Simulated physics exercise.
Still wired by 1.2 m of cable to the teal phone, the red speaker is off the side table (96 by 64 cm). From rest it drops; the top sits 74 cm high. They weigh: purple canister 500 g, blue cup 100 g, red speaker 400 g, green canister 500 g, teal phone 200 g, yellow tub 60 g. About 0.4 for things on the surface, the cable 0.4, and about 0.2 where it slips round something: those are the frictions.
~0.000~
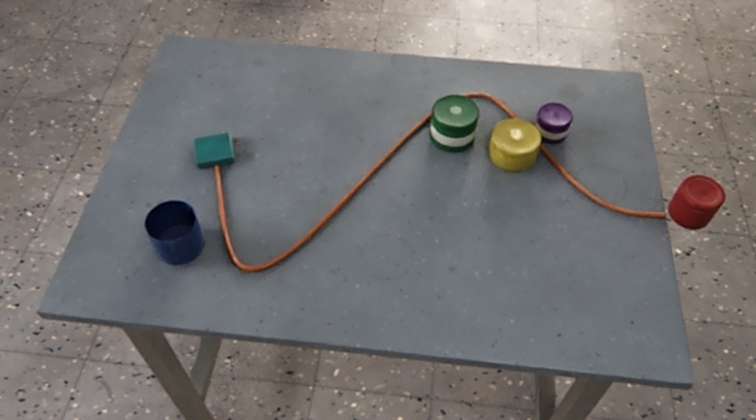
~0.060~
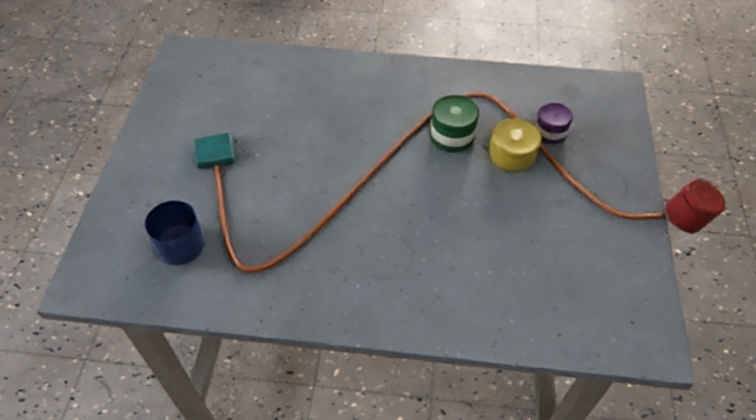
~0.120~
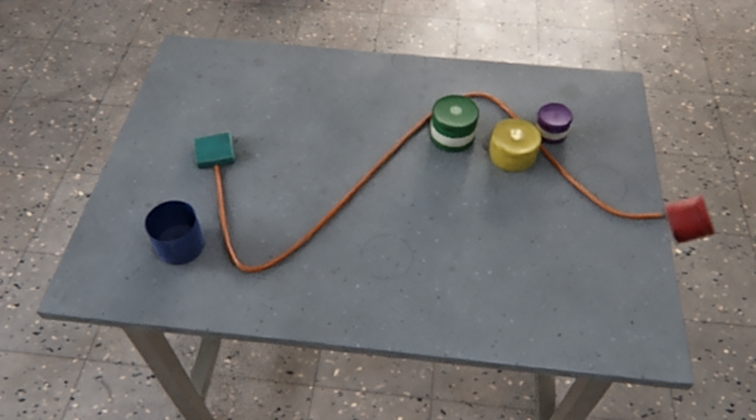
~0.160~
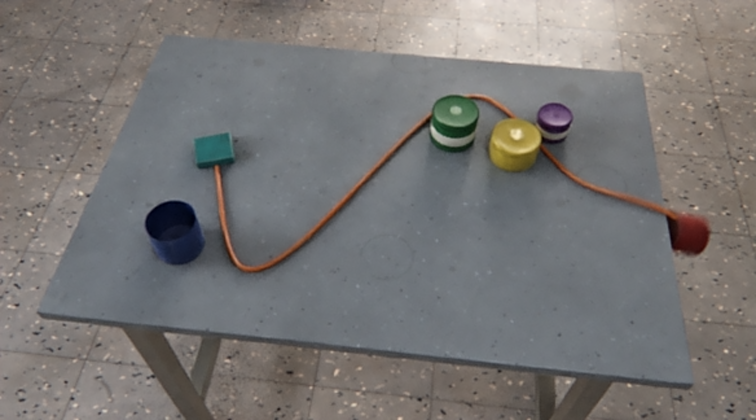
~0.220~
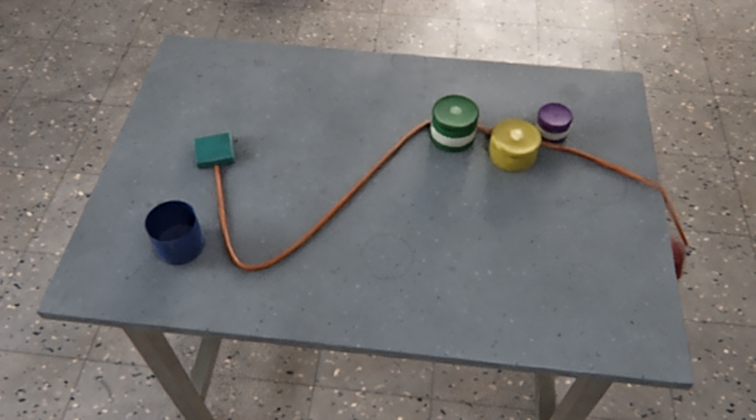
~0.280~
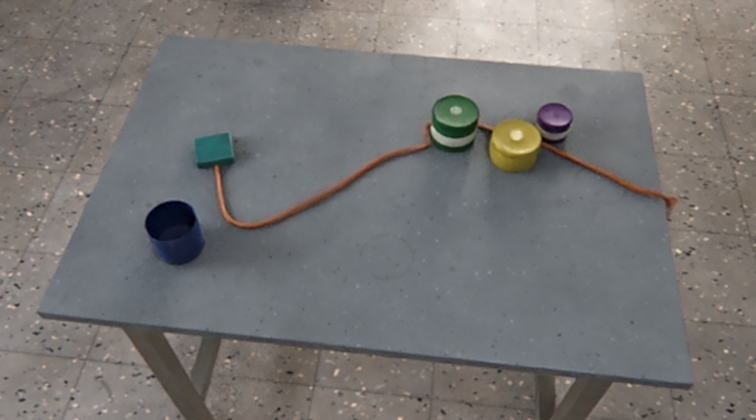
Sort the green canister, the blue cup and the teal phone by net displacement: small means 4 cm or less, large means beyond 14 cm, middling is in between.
Green canister: Small; blue cup: Small; teal phone: Large.
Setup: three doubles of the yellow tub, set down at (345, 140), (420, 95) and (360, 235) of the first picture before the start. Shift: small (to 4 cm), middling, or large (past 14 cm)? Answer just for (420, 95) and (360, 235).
First one: A slight shift; second one: A slight shift.
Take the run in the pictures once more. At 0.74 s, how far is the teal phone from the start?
Approx. shift - teal phone 40 cm.
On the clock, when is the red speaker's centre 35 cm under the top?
Around 0.34 seconds on the clock.
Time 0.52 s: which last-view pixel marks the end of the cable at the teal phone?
Near (309, 117).
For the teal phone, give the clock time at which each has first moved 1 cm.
The teal phone gets there close to 0.40 s.
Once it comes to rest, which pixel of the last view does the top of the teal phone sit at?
The top ends up close to (466, 98) in the last picture.
After 0.5 s, the cable's tail end at (309, 117); teal phone 17 cm off its start, red speaker over the edge.
After 0.7 s, the cable's tail end at (427, 99); teal phone 41 cm off its start, red speaker over the edge.
After 1.0 s, the cable's tail end at (463, 91); teal phone 47 cm off its start at (466, 98), red speaker over the edge.
After 1.2 s, the cable's tail end at (463, 91); teal phone 47 cm off its start, red speaker over the edge.
After 2.4 s, the cable's tail end at (463, 91); teal phone 47 cm off its start at (466, 98), green canister 1 cm off its start at (457, 113), blue cup 0 cm off its start at (170, 221), red speaker over the edge.
